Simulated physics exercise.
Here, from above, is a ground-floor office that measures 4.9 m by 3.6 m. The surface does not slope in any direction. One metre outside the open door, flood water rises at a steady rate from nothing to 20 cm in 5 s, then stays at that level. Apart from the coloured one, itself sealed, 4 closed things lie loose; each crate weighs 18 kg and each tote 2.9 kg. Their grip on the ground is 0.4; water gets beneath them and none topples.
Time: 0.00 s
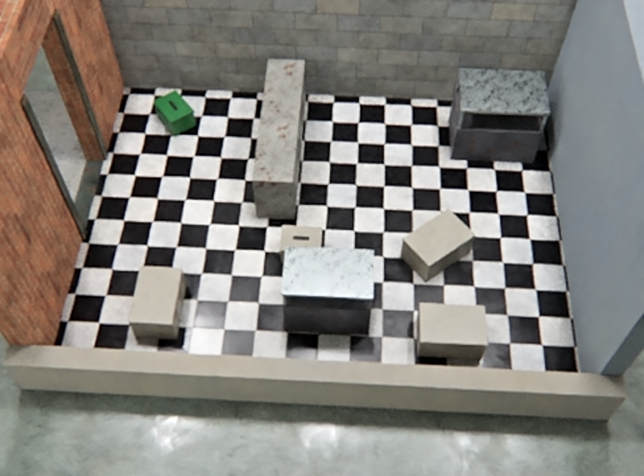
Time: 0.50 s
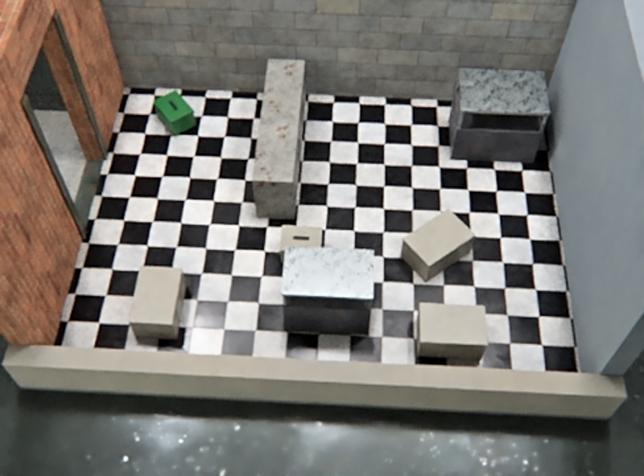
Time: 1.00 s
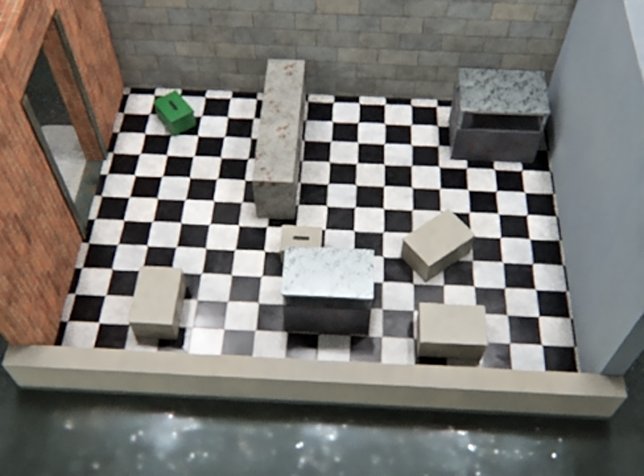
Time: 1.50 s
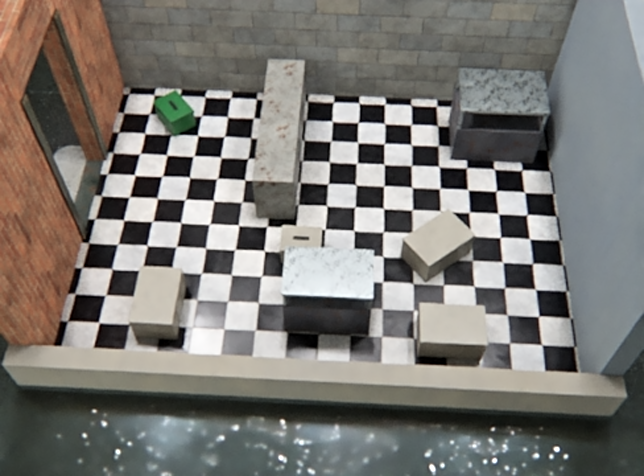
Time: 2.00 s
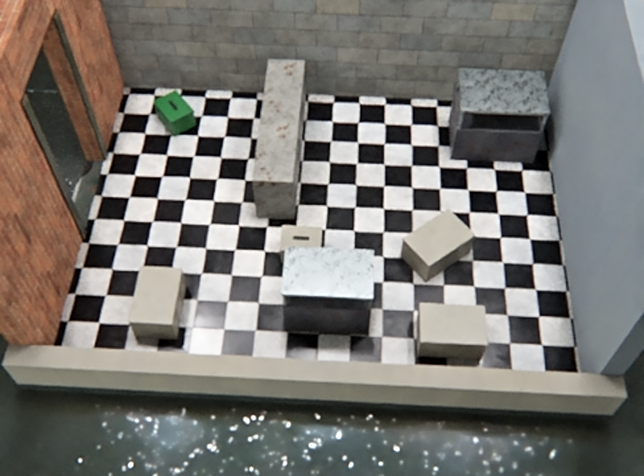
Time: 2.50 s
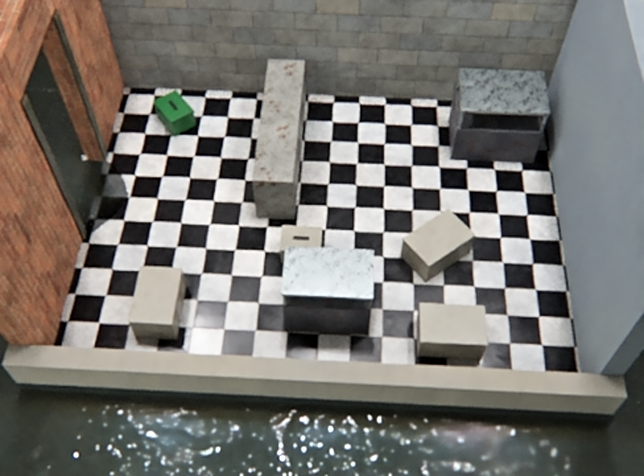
Ground-floor office with checkered floor seen from above, dark water spreading outside and just edging through the left doorway, boxes staying still.
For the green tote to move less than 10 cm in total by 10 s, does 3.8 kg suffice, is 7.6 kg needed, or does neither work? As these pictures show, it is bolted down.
Short answer: Neither one.
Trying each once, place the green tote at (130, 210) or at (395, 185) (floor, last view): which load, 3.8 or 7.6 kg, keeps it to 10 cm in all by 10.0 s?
In order: Both fall short; only the heavier one succeeds.
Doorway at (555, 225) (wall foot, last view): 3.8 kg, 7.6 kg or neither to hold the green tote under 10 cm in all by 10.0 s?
With that change, the small one suffices.
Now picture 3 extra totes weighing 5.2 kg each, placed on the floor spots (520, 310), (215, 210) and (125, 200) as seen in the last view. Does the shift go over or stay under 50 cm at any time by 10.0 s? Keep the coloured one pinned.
In turn: Within it, beyond it, beyond it.
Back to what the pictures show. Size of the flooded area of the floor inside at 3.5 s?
Some 1.5 m2 of it.
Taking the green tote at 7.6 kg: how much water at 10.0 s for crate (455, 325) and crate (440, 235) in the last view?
First about 4 cm, second about 4 cm.
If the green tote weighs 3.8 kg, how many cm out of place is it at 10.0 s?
Shift: Roughly 60 cm.
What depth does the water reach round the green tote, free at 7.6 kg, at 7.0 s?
Around 5 cm.
After 3.5 s the green tote would be 0 cm from its start with 3.8 kg and 0 cm from its start with 7.6 kg; 0 cm of water round it then.
After 4.5 s the green tote would be 0 cm from its start with 3.8 kg and 0 cm from its start with 7.6 kg; 1 cm of water round it then.
After 7.0 s the green tote would be 11 cm from its start with 3.8 kg and 0 cm from its start with 7.6 kg; 5 cm of water round it then.
After 10.0 s the green tote would be 66 cm from its start with 3.8 kg and 29 cm from its start with 7.6 kg; 7 cm of water round it then.
